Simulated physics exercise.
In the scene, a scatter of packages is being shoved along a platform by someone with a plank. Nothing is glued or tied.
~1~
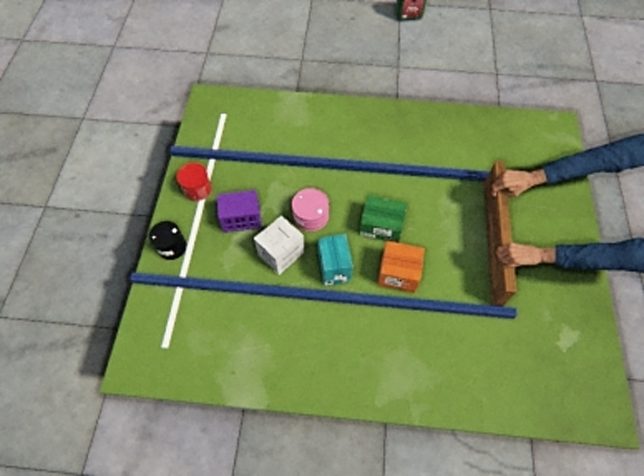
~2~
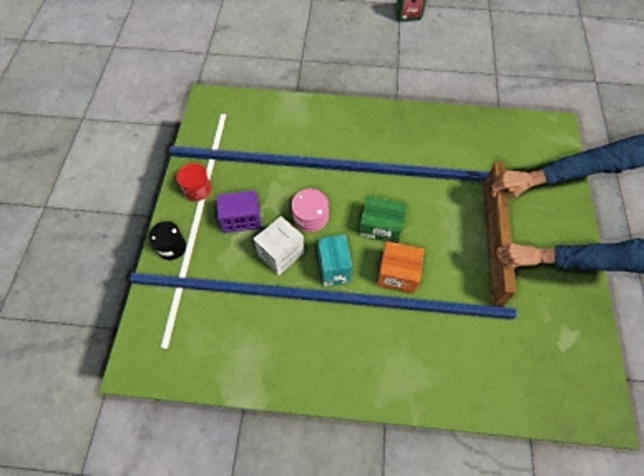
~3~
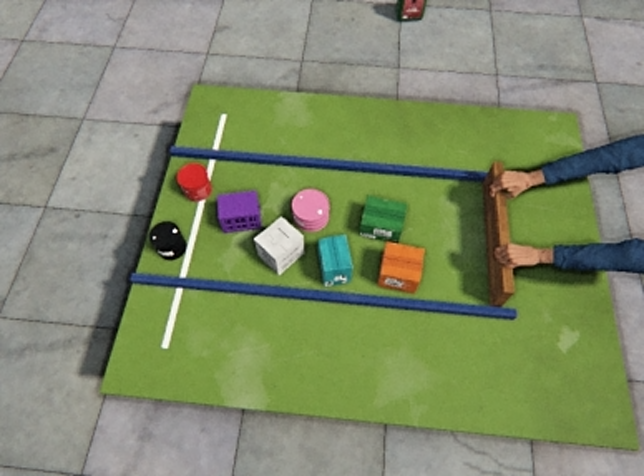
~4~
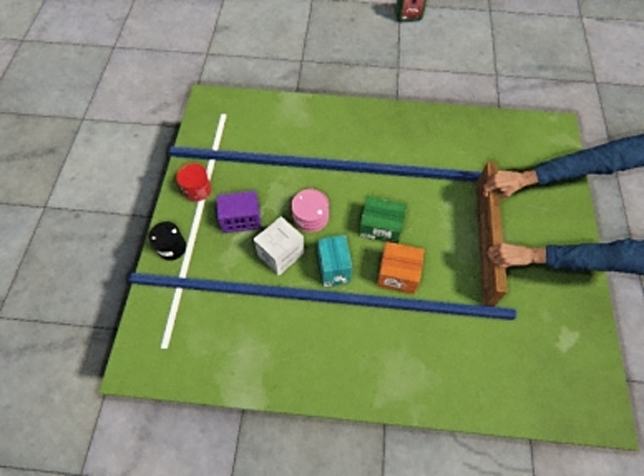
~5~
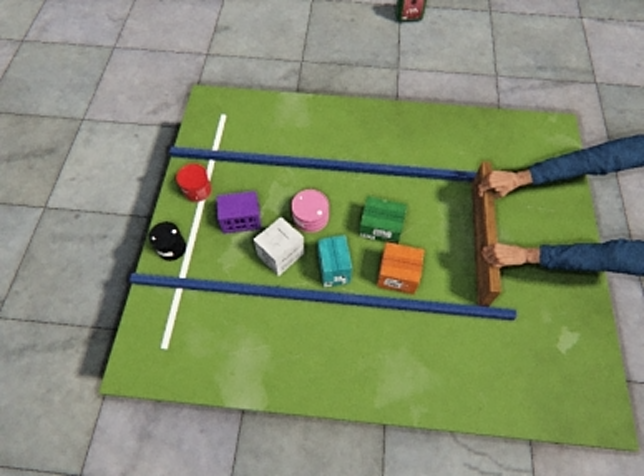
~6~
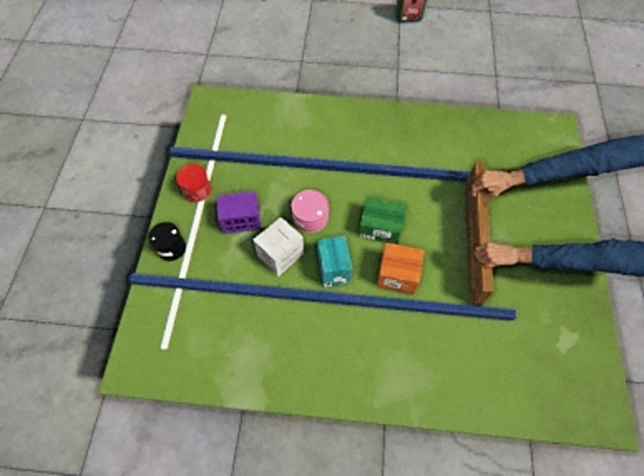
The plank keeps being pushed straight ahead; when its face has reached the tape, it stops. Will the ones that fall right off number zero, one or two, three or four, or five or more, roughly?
Lost: Five or more.
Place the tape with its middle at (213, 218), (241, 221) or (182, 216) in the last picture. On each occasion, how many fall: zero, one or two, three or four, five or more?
Taking the places in the order asked: Three or four, then either one or two, then at least five.
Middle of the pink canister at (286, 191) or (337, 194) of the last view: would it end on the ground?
It keeps its place, then keeps its place.
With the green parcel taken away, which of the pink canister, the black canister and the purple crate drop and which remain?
Well, the pink canister hangs in there, the black canister leaves the top, and the purple crate leaves the top.
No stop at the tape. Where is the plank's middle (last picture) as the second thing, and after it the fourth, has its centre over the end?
I'd put it close to (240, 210) and later close to (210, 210).
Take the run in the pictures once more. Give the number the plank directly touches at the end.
The figure is 2.
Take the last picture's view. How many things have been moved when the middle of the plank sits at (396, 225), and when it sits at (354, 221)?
First 2, then 5.
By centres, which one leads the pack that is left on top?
Answer: The red pail.
Soon after, none off yet; black canister at rest near (168, 242); red pail at rest near (195, 184); purple crate at rest near (239, 213).
Then, none off yet; black canister at rest near (168, 242); red pail at rest near (195, 184); purple crate moved a little near (223, 214).
Further on, none off yet; black canister moved about its own width near (130, 241); red pail moved about its own width near (176, 176); purple crate moved well along near (157, 212).
At rest, the number that fall off is five or more; fallen, turquoise parcel, pink canister, white box, purple crate and black canister.
